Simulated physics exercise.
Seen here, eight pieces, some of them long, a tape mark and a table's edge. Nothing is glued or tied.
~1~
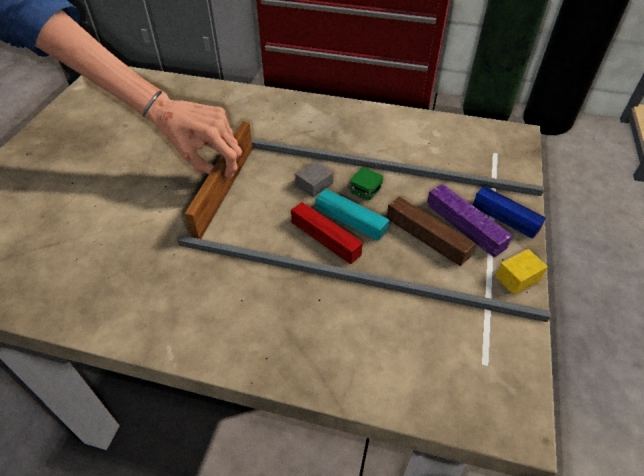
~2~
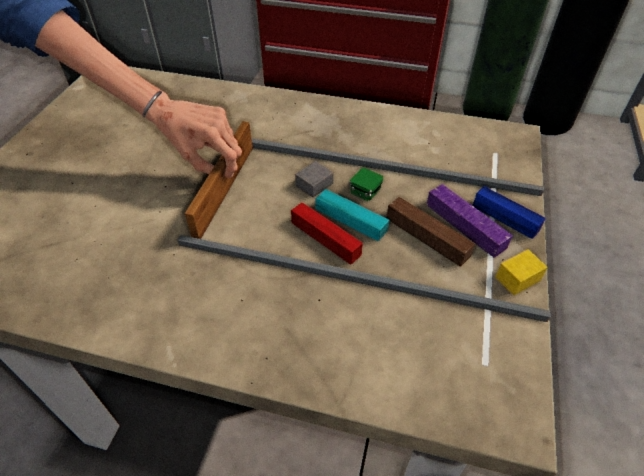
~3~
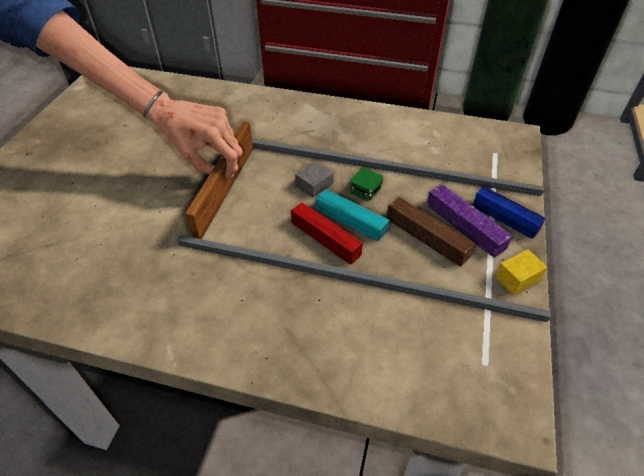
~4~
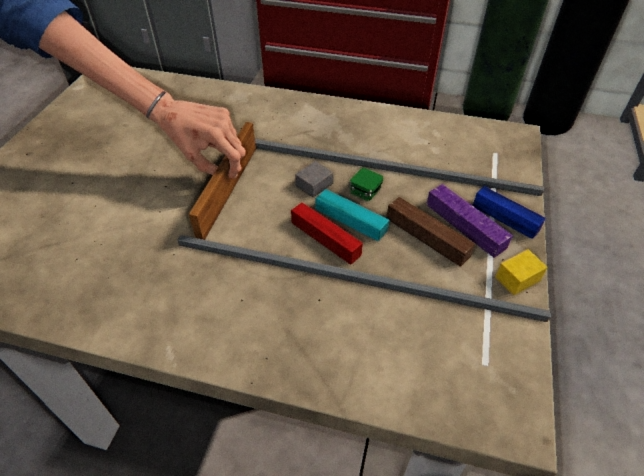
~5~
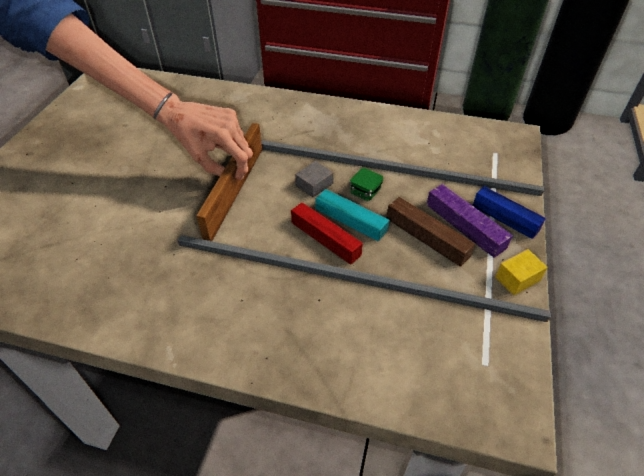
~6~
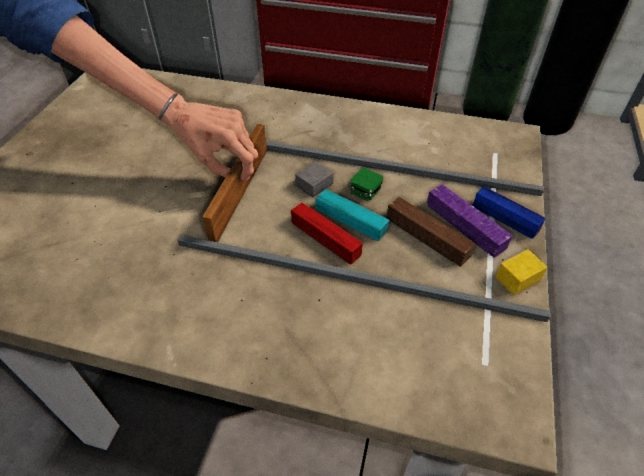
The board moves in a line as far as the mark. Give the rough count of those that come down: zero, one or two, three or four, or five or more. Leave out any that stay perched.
In the end the number that fall off is three or four.
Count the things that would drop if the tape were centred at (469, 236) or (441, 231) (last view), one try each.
In that order 3 and 0.
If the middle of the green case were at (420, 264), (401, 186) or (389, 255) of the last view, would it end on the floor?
In turn it falls; stays on; goes over.
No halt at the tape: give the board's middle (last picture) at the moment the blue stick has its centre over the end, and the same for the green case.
About (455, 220), and (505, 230) for the other.
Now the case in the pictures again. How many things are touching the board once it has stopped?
The number is 3.
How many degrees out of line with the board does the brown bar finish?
About 45°.
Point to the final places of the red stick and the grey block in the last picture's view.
The red stick at (530, 278), the grey block at (508, 203).
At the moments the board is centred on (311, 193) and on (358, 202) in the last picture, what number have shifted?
At the one place 2, at the other 4.
A little later, none off yet; yellow block at rest near (521, 272); blue stick at rest near (508, 212); purple bar at rest near (467, 219).
When it is over, the number that fall off is three or four; down, purple bar, blue stick and yellow block.
